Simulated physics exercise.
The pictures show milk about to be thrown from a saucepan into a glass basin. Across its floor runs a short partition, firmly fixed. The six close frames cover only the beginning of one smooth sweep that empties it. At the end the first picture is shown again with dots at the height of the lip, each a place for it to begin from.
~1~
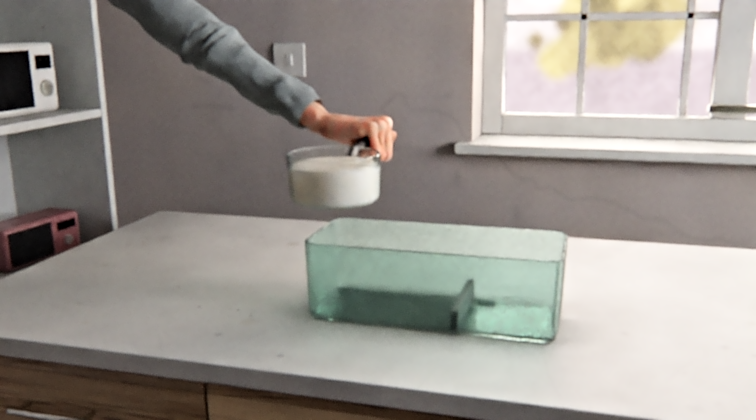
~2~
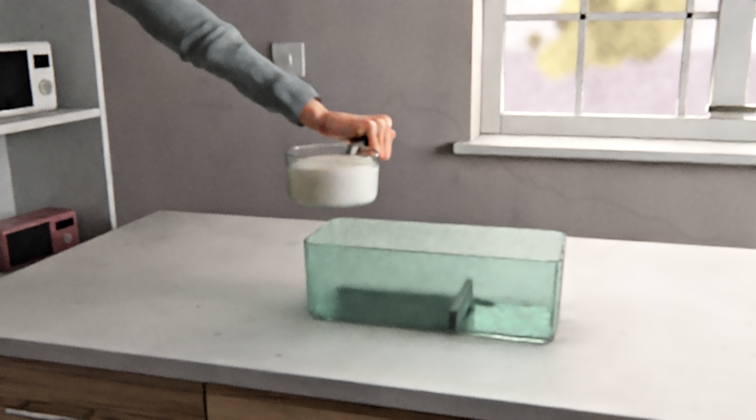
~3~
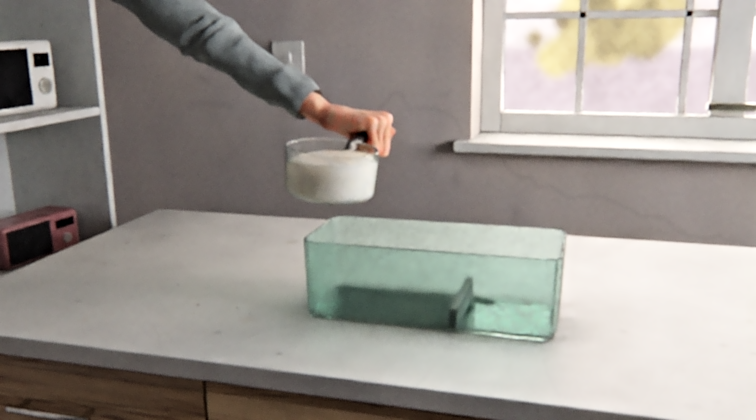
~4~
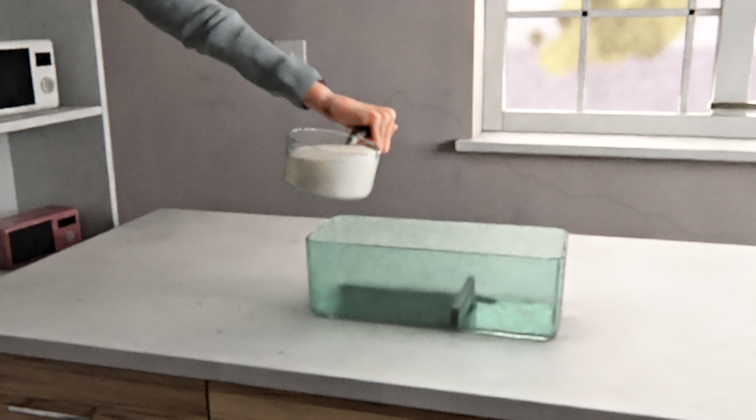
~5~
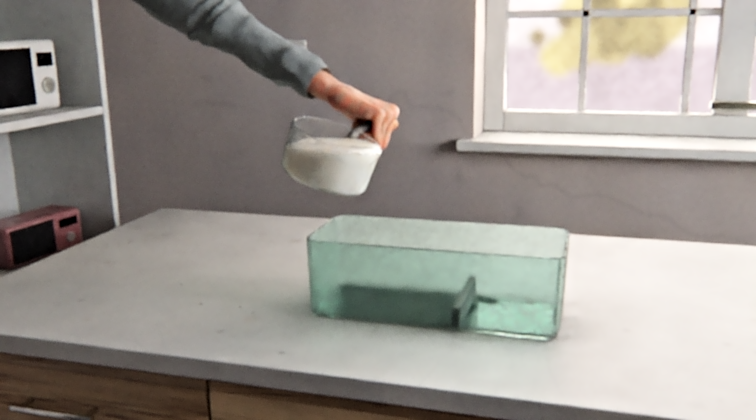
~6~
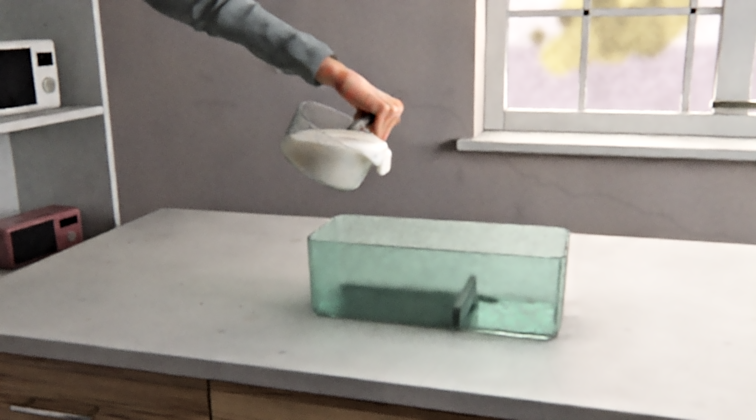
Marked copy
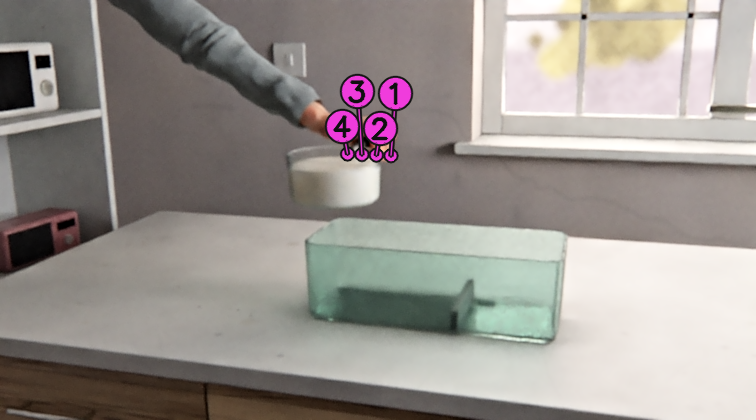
A hand in a grey-blue sleeve, reaching in from the upper left, holds a clear glass pan of white milk above a green-tinted glass basin with a low partition inside. The basin sits on a pale kitchen counter, seen from slightly above, with shelves at left and a window at right. The pan hangs nearly level, then tilts rightward until milk slips over its lip.
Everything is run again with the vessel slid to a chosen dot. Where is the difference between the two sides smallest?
Choose 1.
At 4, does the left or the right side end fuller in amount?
The left side.
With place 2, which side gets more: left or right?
More ends on the left.
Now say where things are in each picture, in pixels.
In the first frame, upright, lip at (376, 155); basin from (311, 316) to (557, 341); top of the wall at (463, 294); nothing has left yet.
In the second frame, upright, lip at (375, 154); nothing has left yet.
In the third frame, tipped about 5°, lip at (375, 153); nothing has left yet.
In the fourth frame, tipped about 12°, lip at (377, 152); nothing has left yet.
In the fifth frame, tipped about 21°, lip at (378, 152); nothing has left yet.
In the sixth frame, tipped about 31°, lip at (378, 151); milk is over the lip, down to (384, 171).
In magenta, 1 at (390, 155); 2 at (376, 155); 3 at (361, 154); 4 at (347, 154).
With 1, about 50 % ends left of the wall and 49 % right of it.
With 2, about 81 % ends left of the wall and 18 % right of it.
With 3, about 89 % ends left of the wall and 10 % right of it.
With 4, about 83 % ends left of the wall and 15 % right of it.
